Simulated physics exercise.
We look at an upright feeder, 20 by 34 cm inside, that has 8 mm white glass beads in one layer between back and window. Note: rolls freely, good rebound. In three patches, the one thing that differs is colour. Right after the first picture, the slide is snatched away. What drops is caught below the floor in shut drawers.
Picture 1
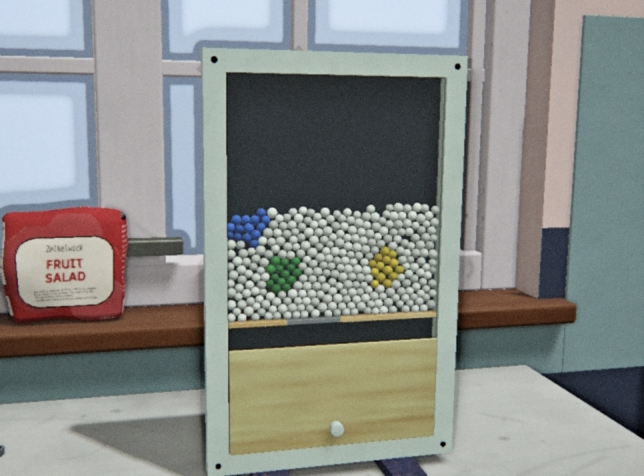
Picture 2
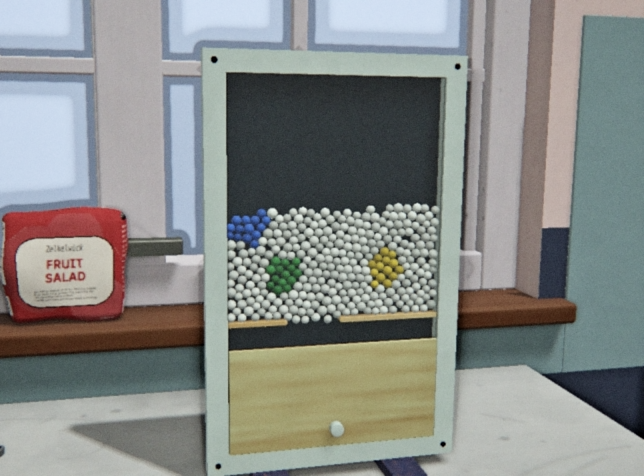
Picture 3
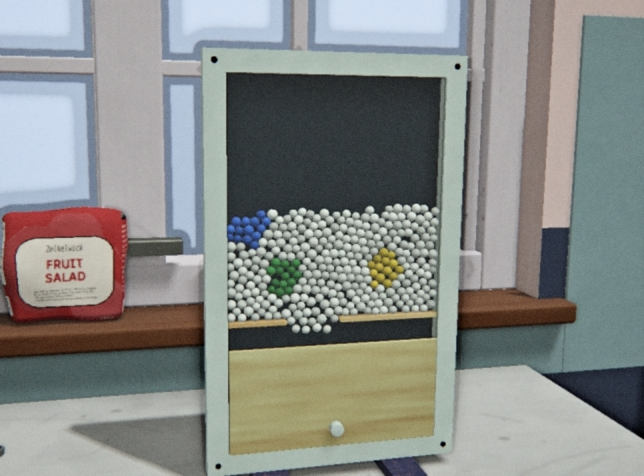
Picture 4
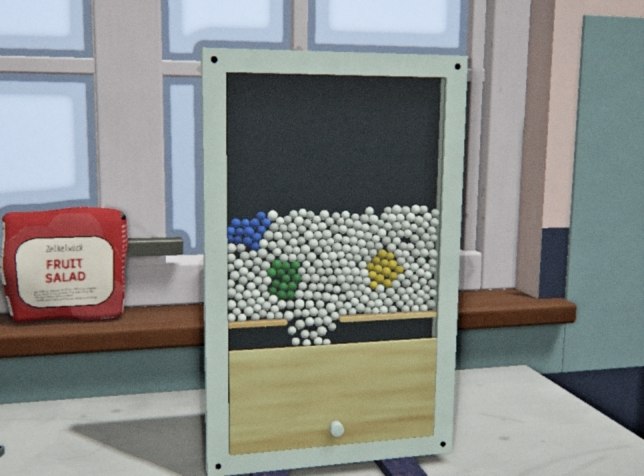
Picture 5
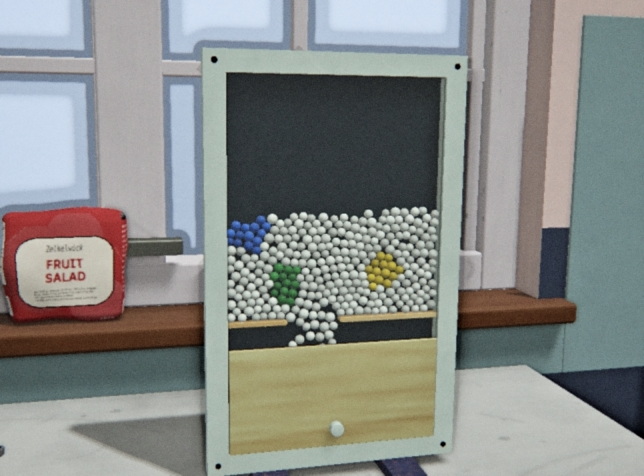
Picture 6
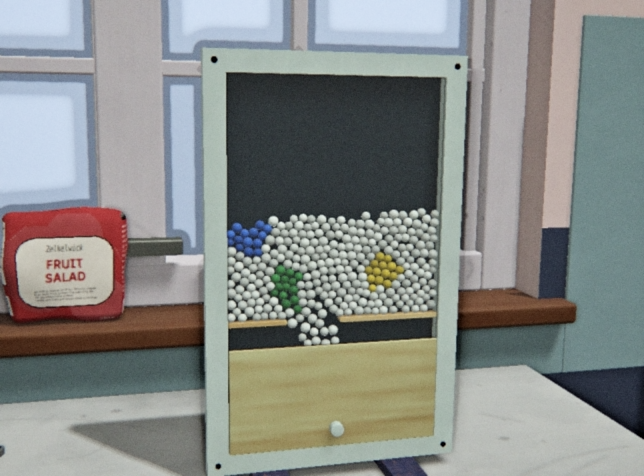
At the start, white beads with blue, green and yellow patches fill the middle of an upright, framed case, above a floor with a grey slide at its centre. The slide disappears, and white beads drop through the gap in a small cluster. The green patch sags slightly and stretches toward the opening, while the bead surface lowers a little.
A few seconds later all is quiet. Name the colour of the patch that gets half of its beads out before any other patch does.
The green patch gets there first.
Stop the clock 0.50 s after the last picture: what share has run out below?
Roughly 55 per cent.
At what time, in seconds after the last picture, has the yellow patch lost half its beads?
Time: About 0.6 s.
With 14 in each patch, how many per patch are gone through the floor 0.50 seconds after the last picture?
Green: 14; yellow: 2; blue: 0.
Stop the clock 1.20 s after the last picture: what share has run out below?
Near 85 percent.
Then, 0.15 s later than the last picture, 25 % are out; out of 14, green 9, yellow 0, blue 0.
Then, 0.50 s later than the last picture, 55 % are out; out of 14, green 14, yellow 2, blue 0.
Then, 1.20 s later than the last picture, 85 % are out; out of 14, green 14, yellow 14, blue 13.
All still 2.6 s after it, 90 % are out; out of 14, green 14, yellow 14, blue 13; half out at green 0.14 s, yellow 0.68 s, blue 0.60 s.
